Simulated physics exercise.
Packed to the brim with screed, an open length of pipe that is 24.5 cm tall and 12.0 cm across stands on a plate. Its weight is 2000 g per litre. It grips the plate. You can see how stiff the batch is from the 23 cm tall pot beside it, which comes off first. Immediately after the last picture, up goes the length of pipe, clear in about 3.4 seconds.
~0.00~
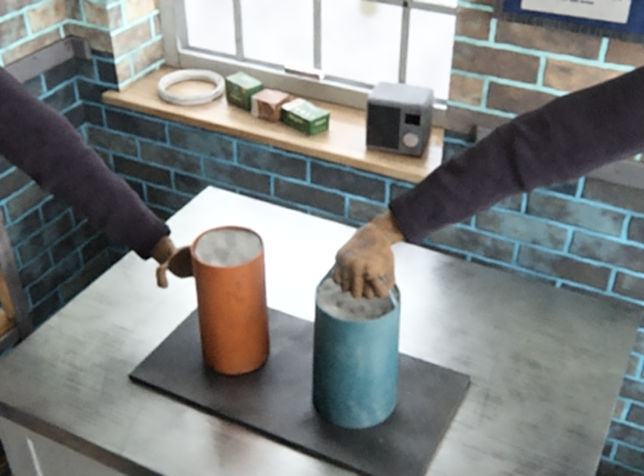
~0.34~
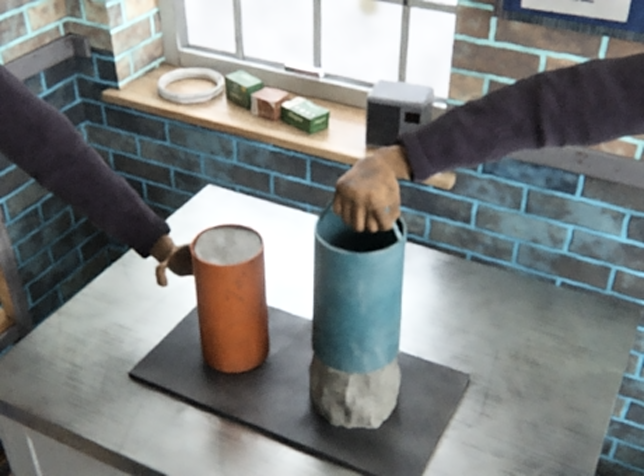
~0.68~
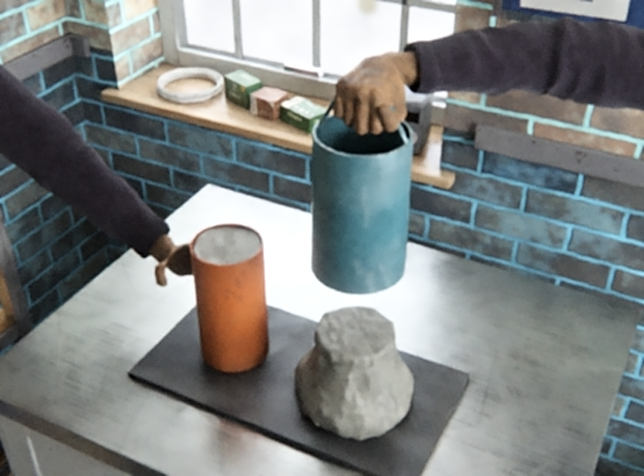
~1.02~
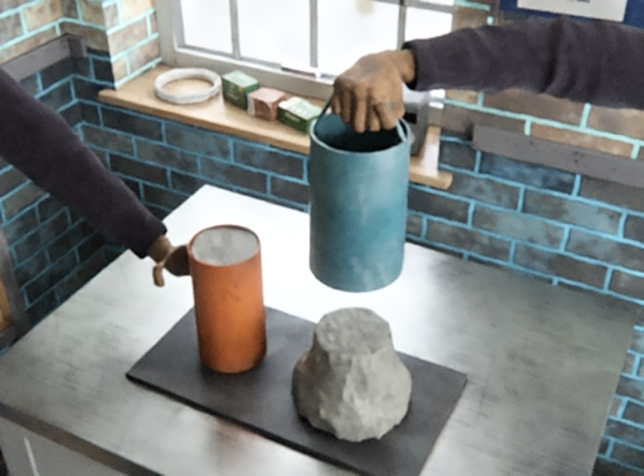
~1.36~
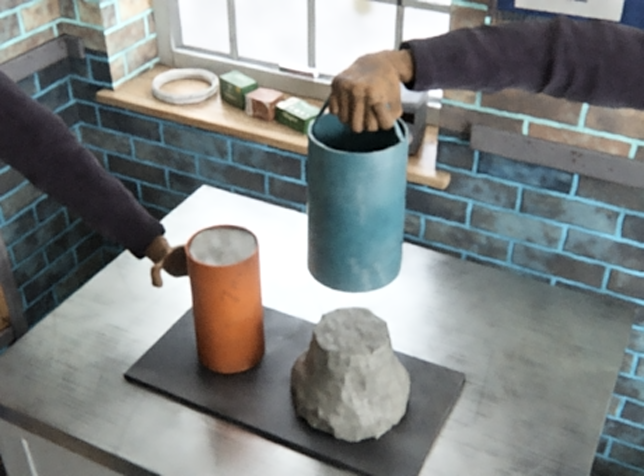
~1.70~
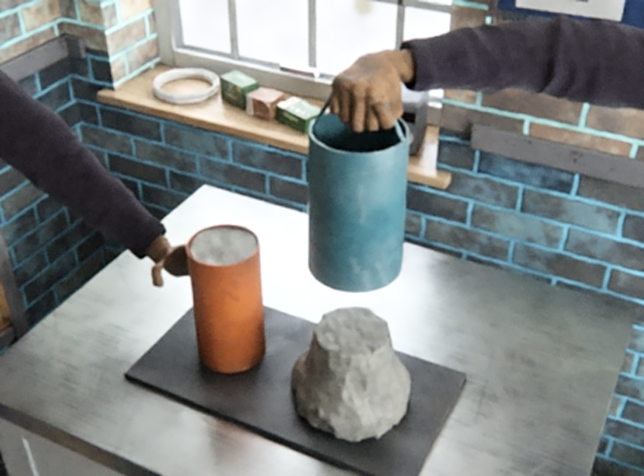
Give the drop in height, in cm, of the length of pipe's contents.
7 cm.
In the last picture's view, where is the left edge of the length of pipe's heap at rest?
I'd mark it at about (183, 354).
By 2.5 s, the length of pipe is up 5.2 cm; the screed has come down 0.0 cm to 24 cm and is 12 cm wide.
By 3.4 s, the length of pipe is up 15 cm; the screed has come down 5.0 cm to 19 cm and is 17 cm wide.
By 4.2 s, the length of pipe is up 24 cm; the screed has come down 7.1 cm to 17 cm and is 18 cm wide.
By 5.3 s, the length of pipe is clear; the screed has come down 7.3 cm to 17 cm and is 18 cm wide.
By 5.7 s, at rest, the length of pipe is clear; the screed has come down 7.4 cm to 17 cm and is 19 cm wide.
